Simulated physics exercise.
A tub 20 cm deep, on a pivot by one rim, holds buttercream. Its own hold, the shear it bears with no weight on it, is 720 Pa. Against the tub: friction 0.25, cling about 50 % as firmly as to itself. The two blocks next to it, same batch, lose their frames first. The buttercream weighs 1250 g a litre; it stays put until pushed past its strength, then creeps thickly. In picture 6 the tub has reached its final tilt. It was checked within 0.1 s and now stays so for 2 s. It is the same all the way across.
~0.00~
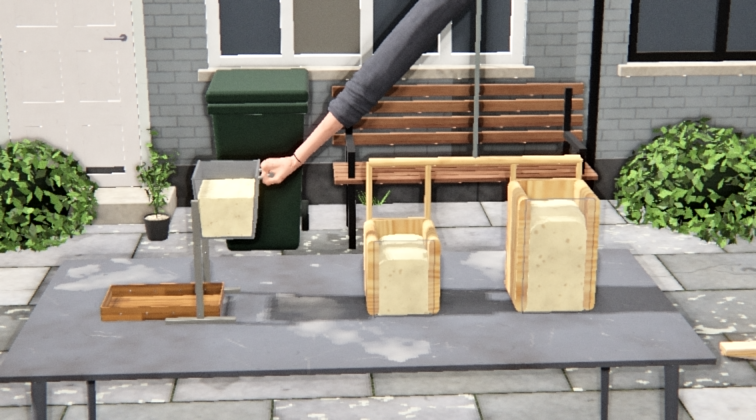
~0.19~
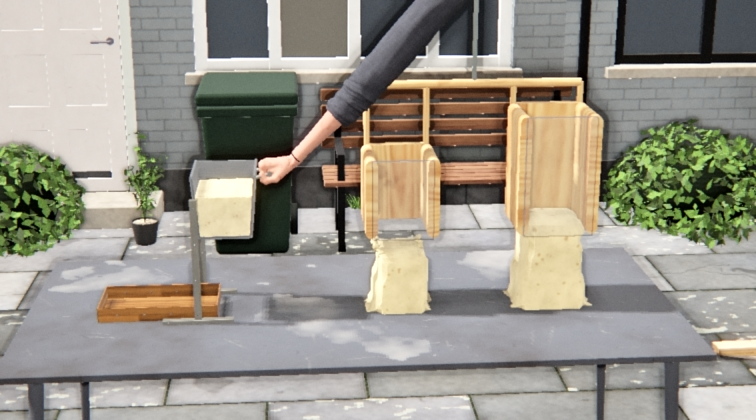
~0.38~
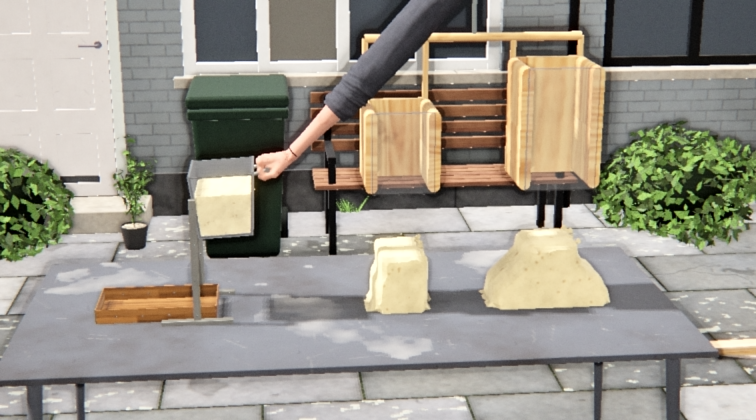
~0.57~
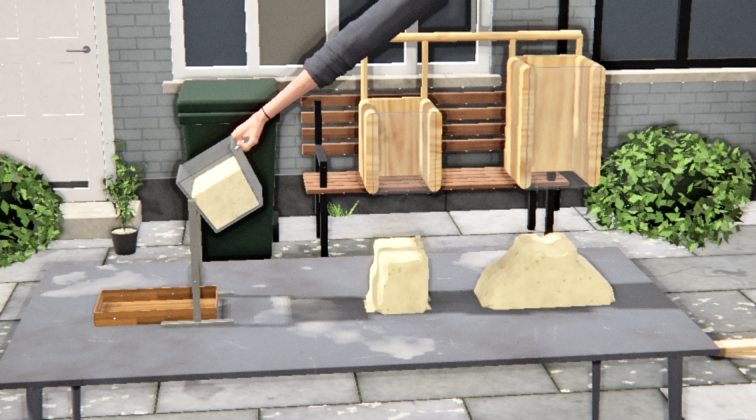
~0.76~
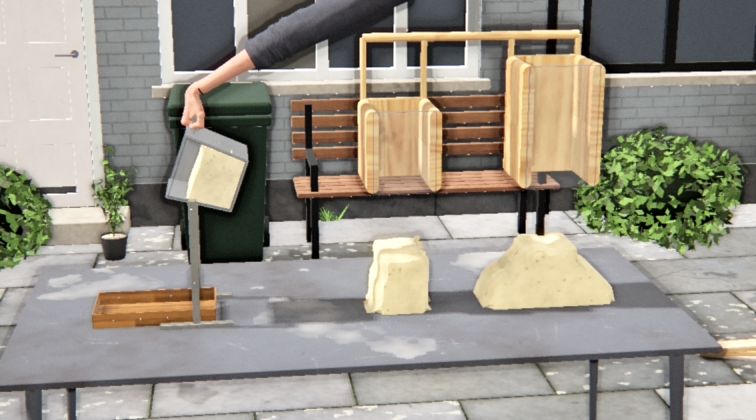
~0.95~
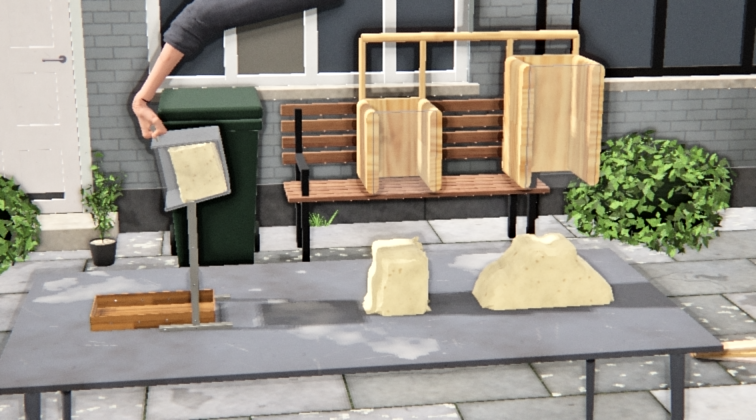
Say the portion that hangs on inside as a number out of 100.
Expect roughly 0 %.
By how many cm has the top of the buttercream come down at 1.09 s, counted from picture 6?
About 2 cm.
After 1.09 s, the tub is at 100 degrees and holds 100 %.
After 1.26 s, the tub is at 100 degrees and holds 81 %.
After 1.43 s, the tub is at 100 degrees and holds 44 %.
After 1.60 s, the tub is at 100 degrees and holds 0 %.
After 2.95 s, at the end, the tub is at 100 degrees and holds 0 %.
